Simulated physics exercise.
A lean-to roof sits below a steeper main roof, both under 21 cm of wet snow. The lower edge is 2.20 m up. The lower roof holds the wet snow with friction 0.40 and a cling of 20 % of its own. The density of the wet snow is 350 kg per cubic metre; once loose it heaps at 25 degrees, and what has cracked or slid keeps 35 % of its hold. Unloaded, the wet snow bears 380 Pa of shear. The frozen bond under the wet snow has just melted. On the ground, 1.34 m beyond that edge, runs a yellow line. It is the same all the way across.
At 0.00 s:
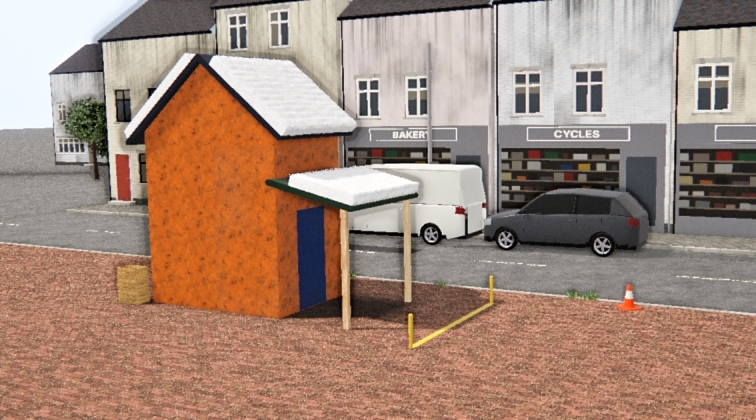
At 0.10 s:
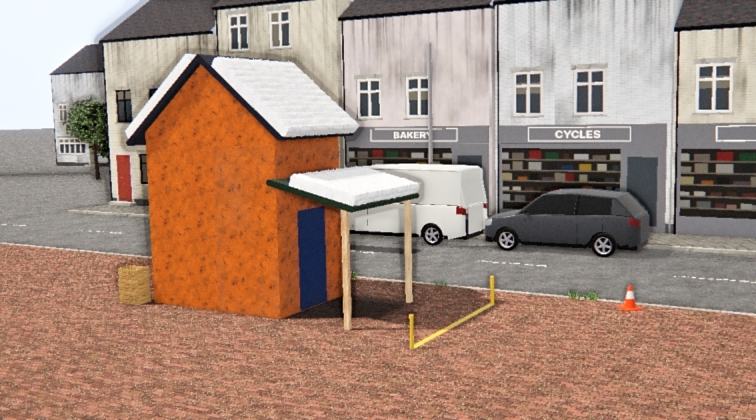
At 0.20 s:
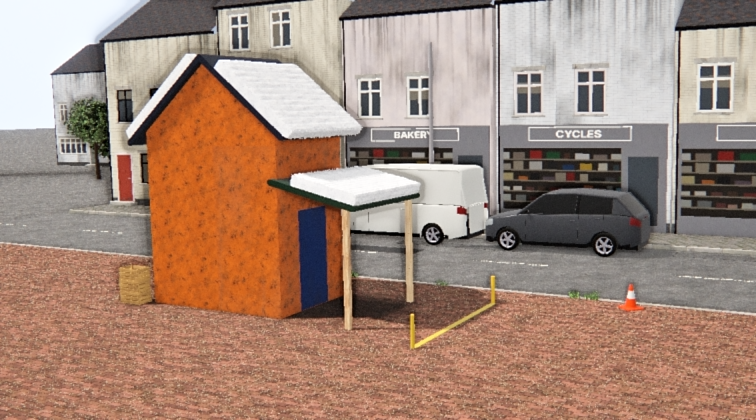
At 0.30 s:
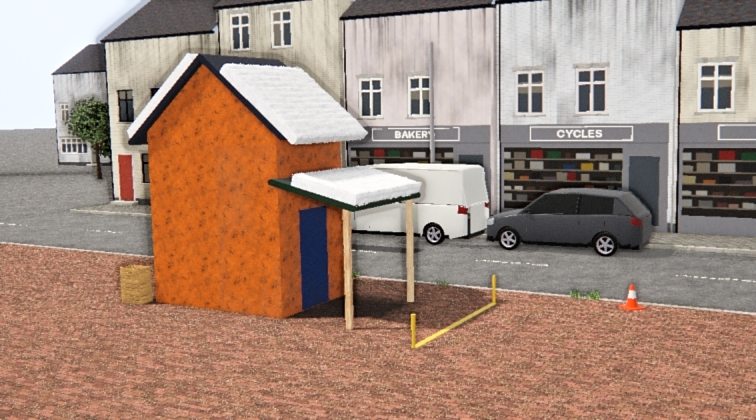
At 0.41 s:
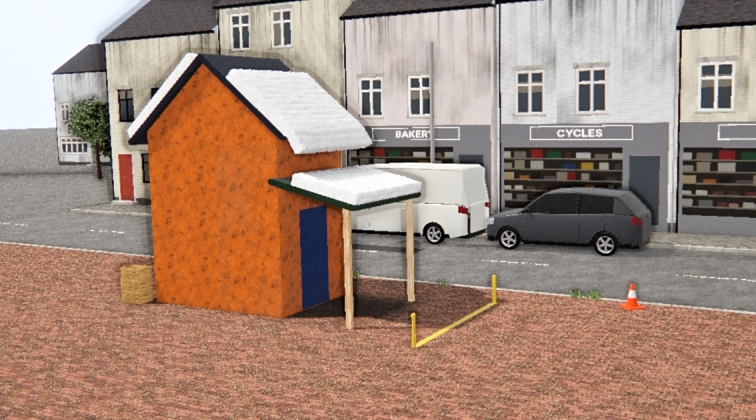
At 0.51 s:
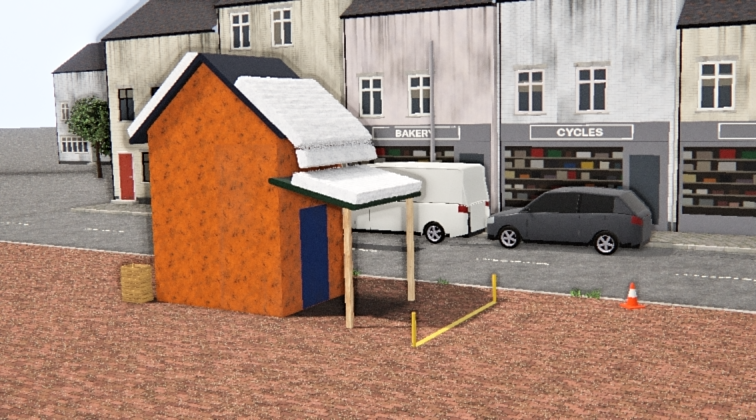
White snow slides down the orange hut's main roof, pokes past its edge and cracks.
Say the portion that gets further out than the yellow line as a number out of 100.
It comes to some 41 %.
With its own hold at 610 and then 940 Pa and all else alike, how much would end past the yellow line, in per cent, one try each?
In turn about 30 %, 16 %.
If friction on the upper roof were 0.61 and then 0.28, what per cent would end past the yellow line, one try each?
In that order: 5 %, 35 %.
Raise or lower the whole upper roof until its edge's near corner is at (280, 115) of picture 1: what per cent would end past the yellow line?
It would be near 50 %.
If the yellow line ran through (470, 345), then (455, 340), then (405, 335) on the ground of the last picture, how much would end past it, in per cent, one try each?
In that order: 20 %, 30 %, 50 %.
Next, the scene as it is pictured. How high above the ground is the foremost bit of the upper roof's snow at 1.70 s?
Some 0.0 m.
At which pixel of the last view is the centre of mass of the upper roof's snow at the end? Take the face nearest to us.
At about (424, 299).
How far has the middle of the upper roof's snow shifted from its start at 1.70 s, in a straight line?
Some 4.2 m.
By 1.06 s, none is below the lower edge and 0 % is past the line.
By 1.70 s, 61 % is below the lower edge and 23 % is past the line.
By 2.35 s, 68 % is below the lower edge and 41 % is past the line.
By 3.00 s, 68 % is below the lower edge and 41 % is past the line.
By 3.10 s, at the end, 68 % is below the lower edge and 41 % is past the line.
